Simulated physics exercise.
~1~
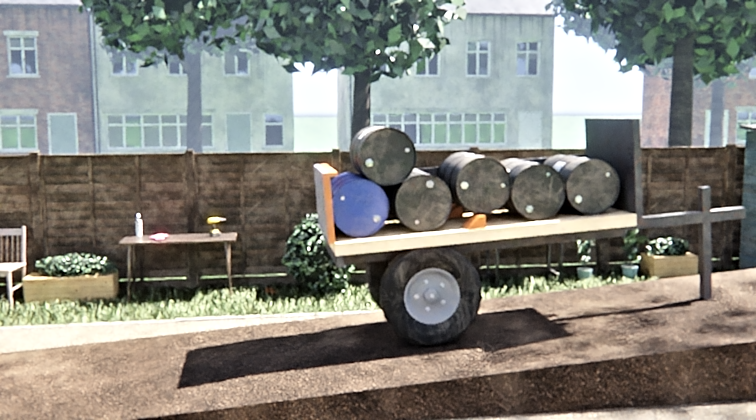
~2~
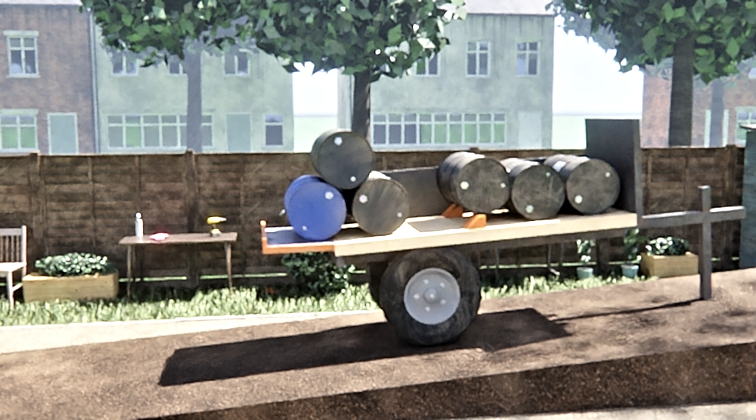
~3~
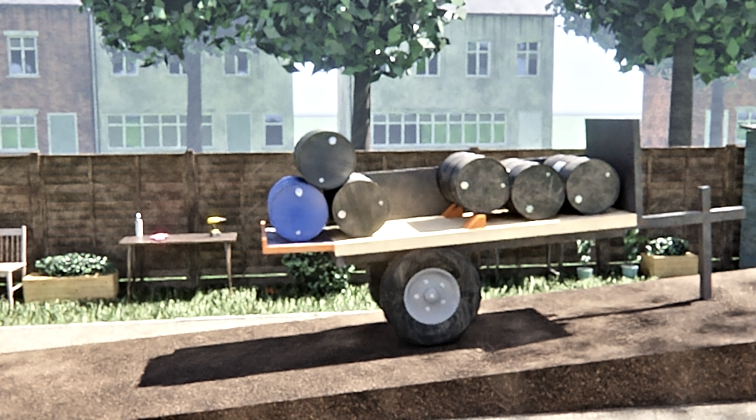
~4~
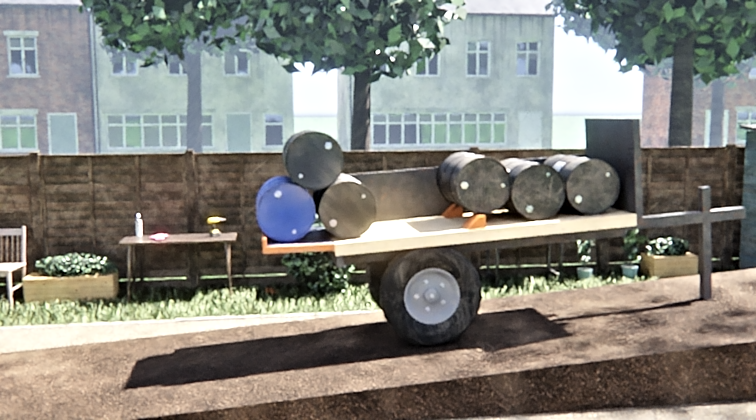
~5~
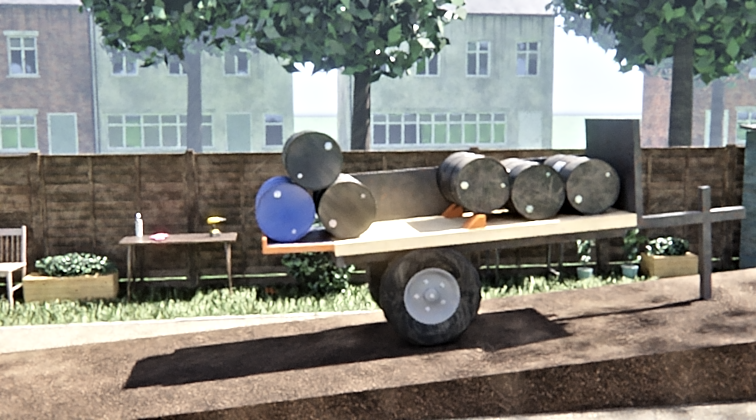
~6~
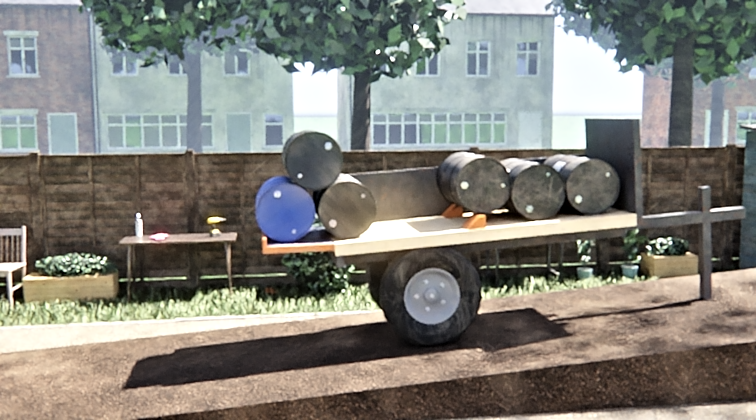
A blue drum rolls left onto the lowered orange tailgate and stops, staying on the trailer.
